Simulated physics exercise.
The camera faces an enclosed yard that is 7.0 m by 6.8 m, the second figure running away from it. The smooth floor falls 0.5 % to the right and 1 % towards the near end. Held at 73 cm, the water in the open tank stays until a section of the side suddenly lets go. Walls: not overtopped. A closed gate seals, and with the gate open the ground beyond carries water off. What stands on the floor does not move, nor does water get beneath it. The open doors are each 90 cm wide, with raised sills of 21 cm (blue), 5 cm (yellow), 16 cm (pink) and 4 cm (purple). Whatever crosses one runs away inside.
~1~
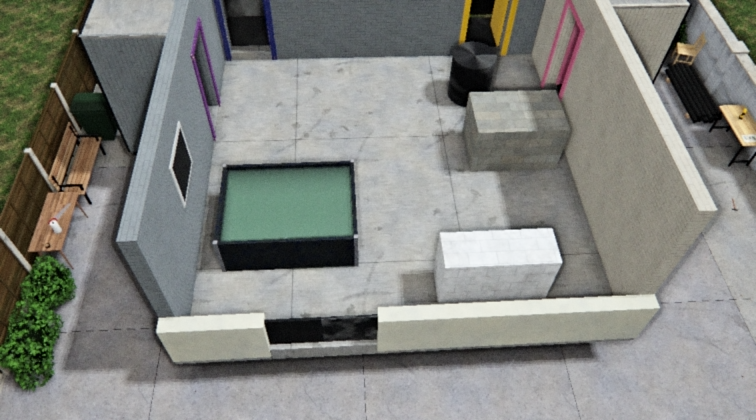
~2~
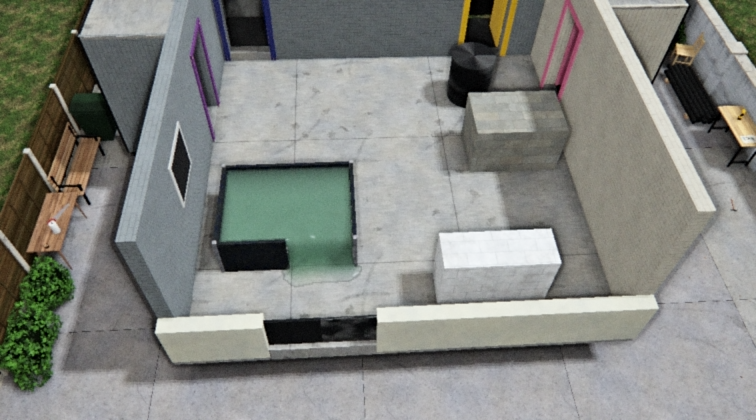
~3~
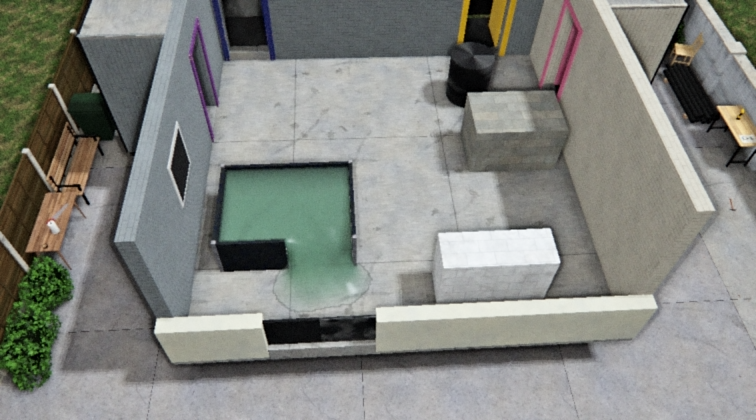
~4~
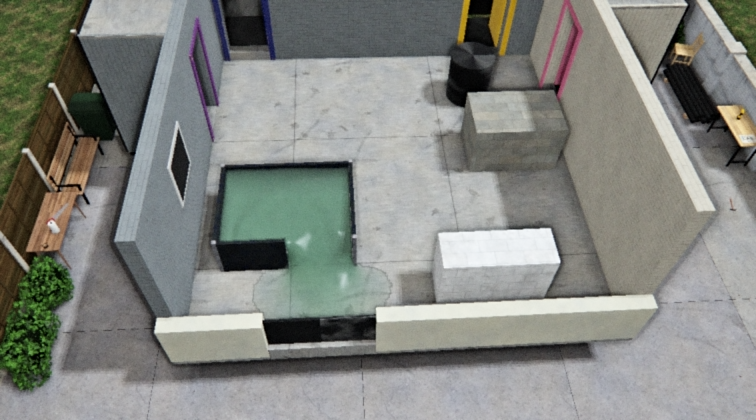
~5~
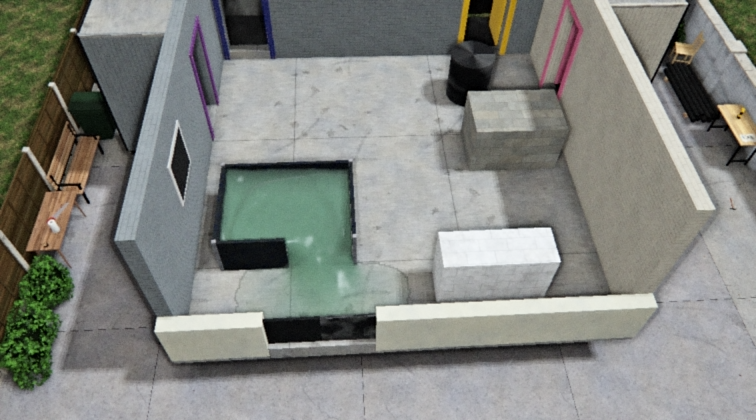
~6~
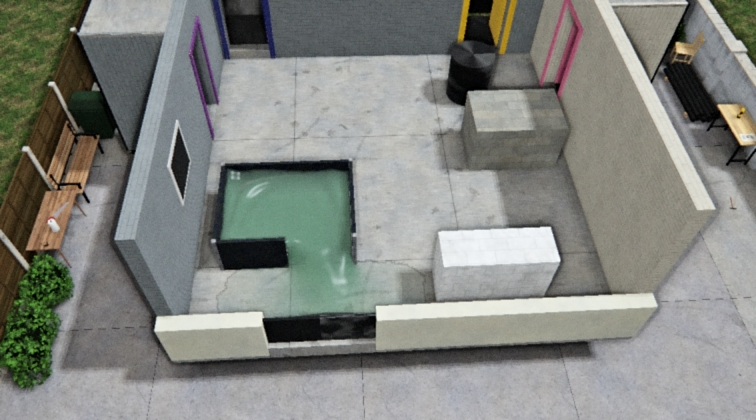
Green water pours from the open tank's front gap and spreads across the grey floor.
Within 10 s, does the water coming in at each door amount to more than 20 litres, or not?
In the end at the blue door the amount will not overshoot the limit; at the yellow door the amount will not overshoot the limit; at the pink door the amount will not overshoot the limit; at the purple door the amount will not overshoot the limit.
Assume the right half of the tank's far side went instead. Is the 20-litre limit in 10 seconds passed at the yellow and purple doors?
Yellow goes beyond, purple goes beyond, judged against that limit.
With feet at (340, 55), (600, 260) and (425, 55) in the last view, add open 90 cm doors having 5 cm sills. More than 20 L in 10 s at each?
Per doorway, in order: Insufficient / sufficient / insufficient.
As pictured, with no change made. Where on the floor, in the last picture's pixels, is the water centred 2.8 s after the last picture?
Around (344, 252) in the last picture.
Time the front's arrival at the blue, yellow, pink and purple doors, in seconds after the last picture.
Arrival times: Blue 3.2 seconds, yellow 5.0 seconds, pink 3.4 seconds, purple 2.2 seconds.
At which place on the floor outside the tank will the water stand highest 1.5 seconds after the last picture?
Look at roughly (619, 317).
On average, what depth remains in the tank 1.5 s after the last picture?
I'd put the average depth near 35 cm.
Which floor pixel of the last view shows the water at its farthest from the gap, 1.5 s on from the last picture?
About pixel (619, 317).
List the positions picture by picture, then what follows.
In the first picture, still water, 73 cm deep, in the open tank at (288, 203).
In the second picture, the front is at (288, 277), 0.6 m from the gap at (321, 258); 0.3 m2 of floor is under water; 73 cm left at the back of the open tank.
In the third picture, the front is at (294, 304), 0.9 m from the gap at (321, 258); 1.0 m2 of floor is under water; 73 cm left at the back of the open tank.
In the fourth picture, the front is at a hidden place, 1.4 m from the gap at (321, 258); 2.2 m2 of floor is under water; 69 cm left at the back of the open tank.
In the fifth picture, the front is at a hidden place, 1.7 m from the gap at (321, 257); 2.9 m2 of floor is under water; 62 cm left at the back of the open tank.
In the sixth picture, the front is at a hidden place, 2.0 m from the gap at (321, 256); 3.3 m2 of floor is under water; 63 cm left at the back of the open tank.
Then, 0.7 s after the last picture water covers 10 % of the floor and is deepest (52 cm) near (324, 331); blue door not reached, yellow door not reached, pink door not reached, purple door not reached.
Then, 1.5 s after the last picture water covers 20 % of the floor and is deepest (52 cm) near (619, 317); blue door not reached, yellow door not reached, pink door not reached, purple door not reached.
Then, 2.8 s after the last picture water covers 55 % of the floor and is deepest (34 cm) near (608, 318); blue door not reached, yellow door not reached, pink door not reached, purple door 5 cm at the sill, 0 L in.
Then, 5.3 s after the last picture water covers 85 % of the floor and is deepest (22 cm) near (608, 318); blue door 9 cm at the sill, 0 L in, yellow door 2 cm at the sill, 0 L in, pink door 4 cm at the sill, 0 L in, purple door 3 cm at the sill, 0 L in.
Then, 9.3 s after the last picture water covers 100 % of the floor and is deepest (15 cm) near (608, 318); blue door 3 cm at the sill, 0 L in, yellow door 6 cm at the sill, 8 L in, pink door 5 cm at the sill, 0 L in, purple door 2 cm at the sill, 0 L in.
